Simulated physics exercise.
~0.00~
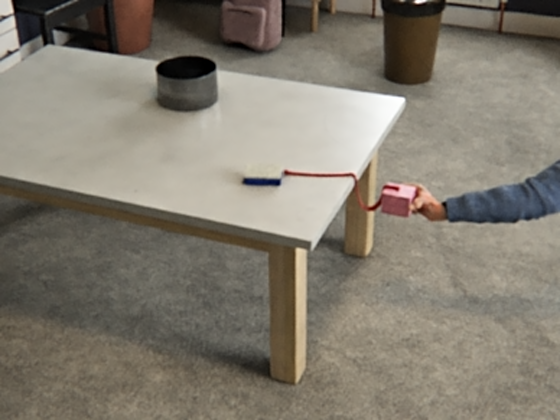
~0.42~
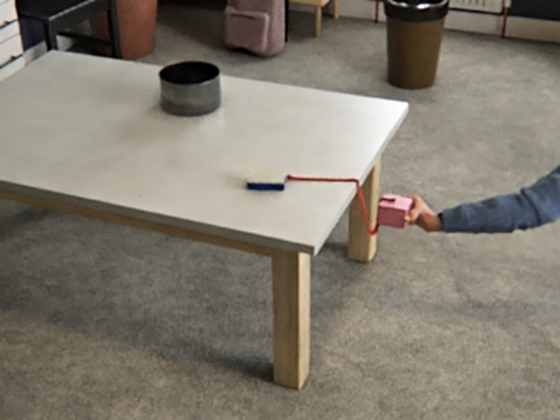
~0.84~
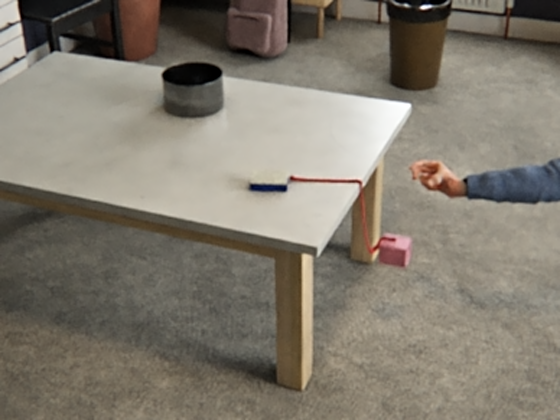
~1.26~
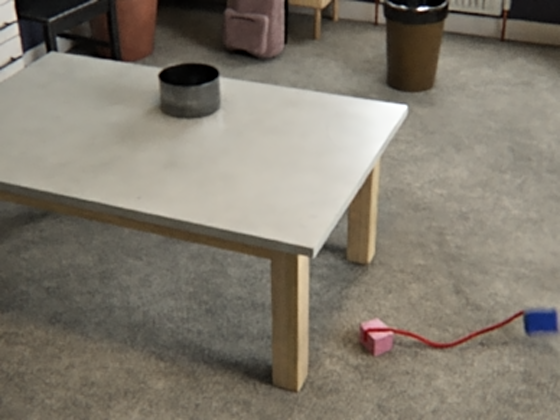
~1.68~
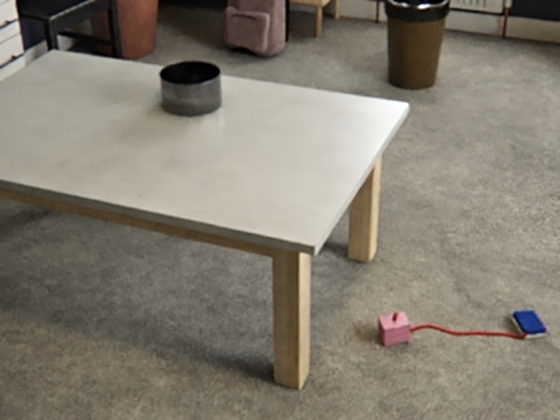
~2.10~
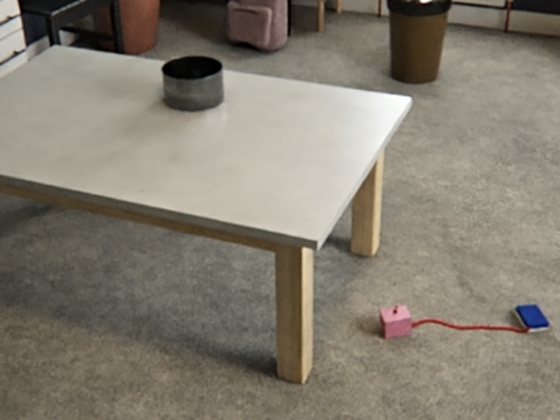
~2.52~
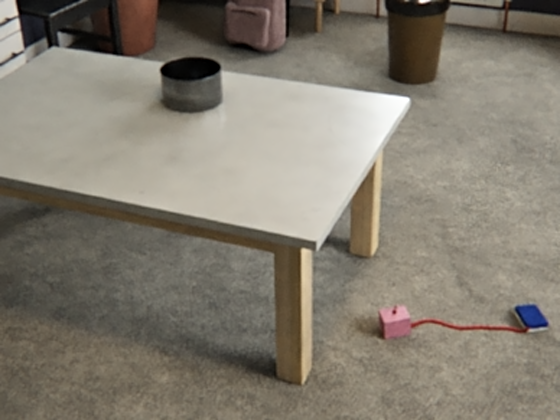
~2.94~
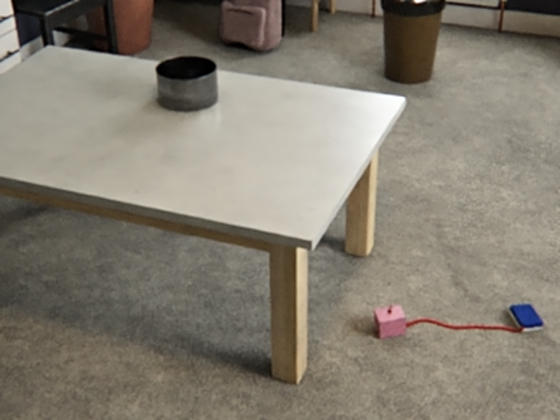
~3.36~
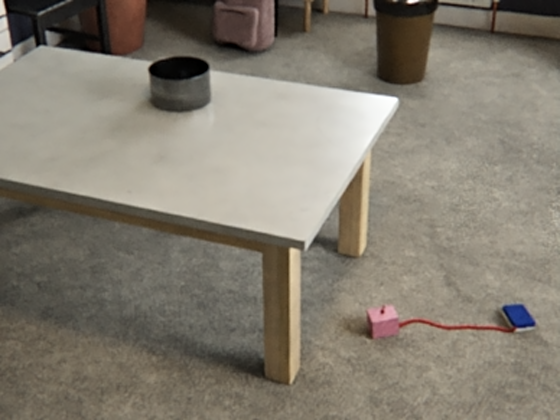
A pink block tied by a red ribbon to a small blue sponge on a table dropped when a hand let go beside the edge, pulling the sponge off too, and both ended up lying on the floor while the dark pot stayed put.
